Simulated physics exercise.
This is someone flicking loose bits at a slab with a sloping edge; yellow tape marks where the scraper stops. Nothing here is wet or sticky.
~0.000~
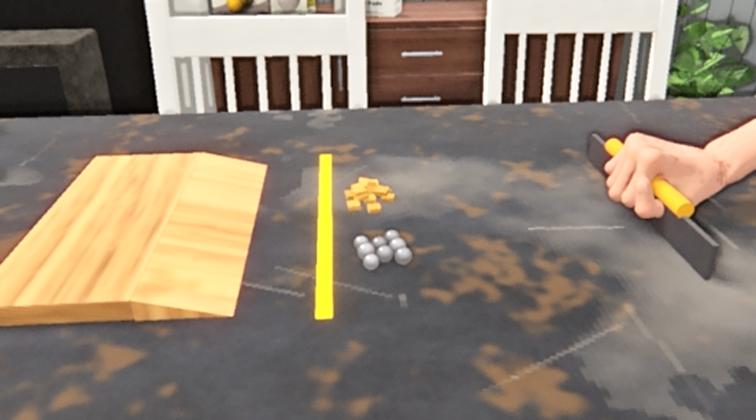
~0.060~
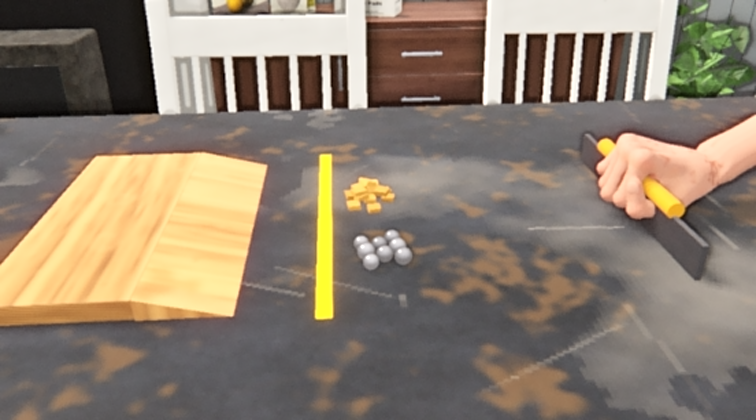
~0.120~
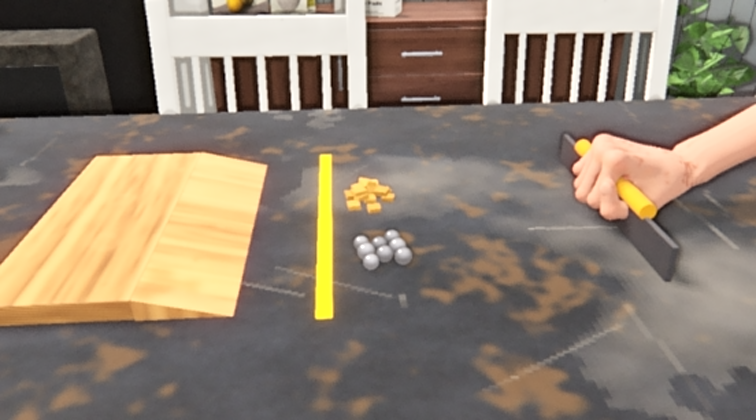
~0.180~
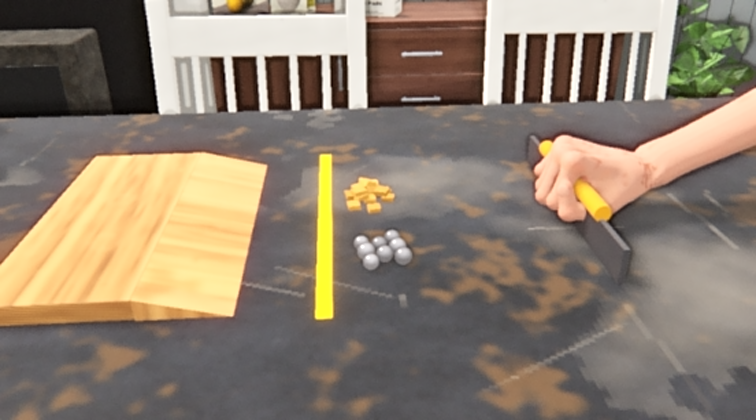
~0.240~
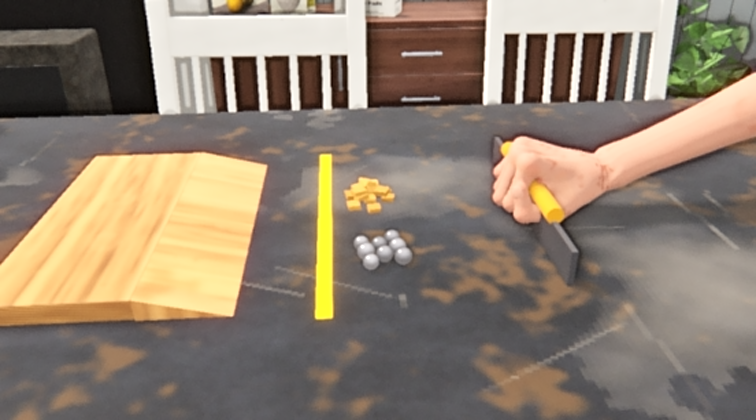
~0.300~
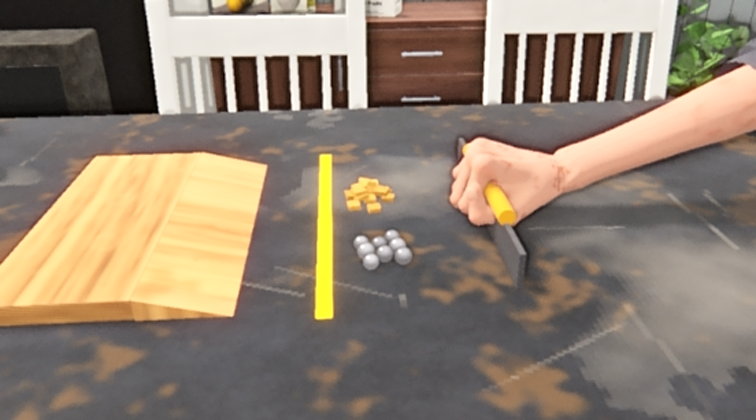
A hand slides a dark scraper left across the table toward small balls and orange pieces.
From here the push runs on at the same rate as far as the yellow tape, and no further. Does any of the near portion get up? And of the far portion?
In the end the near portion reaches the top with some, and the far portion stalls before the top.
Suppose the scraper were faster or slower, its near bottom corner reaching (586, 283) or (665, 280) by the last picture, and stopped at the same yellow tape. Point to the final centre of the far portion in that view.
One: (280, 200). Two: (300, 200).
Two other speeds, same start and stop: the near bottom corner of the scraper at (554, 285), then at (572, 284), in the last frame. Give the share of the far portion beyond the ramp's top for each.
Near 0 % and 0 %.
After 0.43 s, scraper still moving, near (390, 189); near portion the whole lot short of the ramp; far portion the whole lot short of the ramp.
After 0.58 s, scraper stopped at the yellow tape; near portion near a quarter on the ramp, the bulk short of the ramp; far portion the whole lot short of the ramp.
After 0.86 s, scraper stopped at the yellow tape; near portion the bulk past the top, a little on the ramp; far portion near a quarter on the ramp, the bulk short of the ramp.
In the end (1.8 s), scraper stopped at the yellow tape; near portion the whole lot past the top; far portion none at all past the top, near a quarter on the ramp, the bulk short of the ramp.
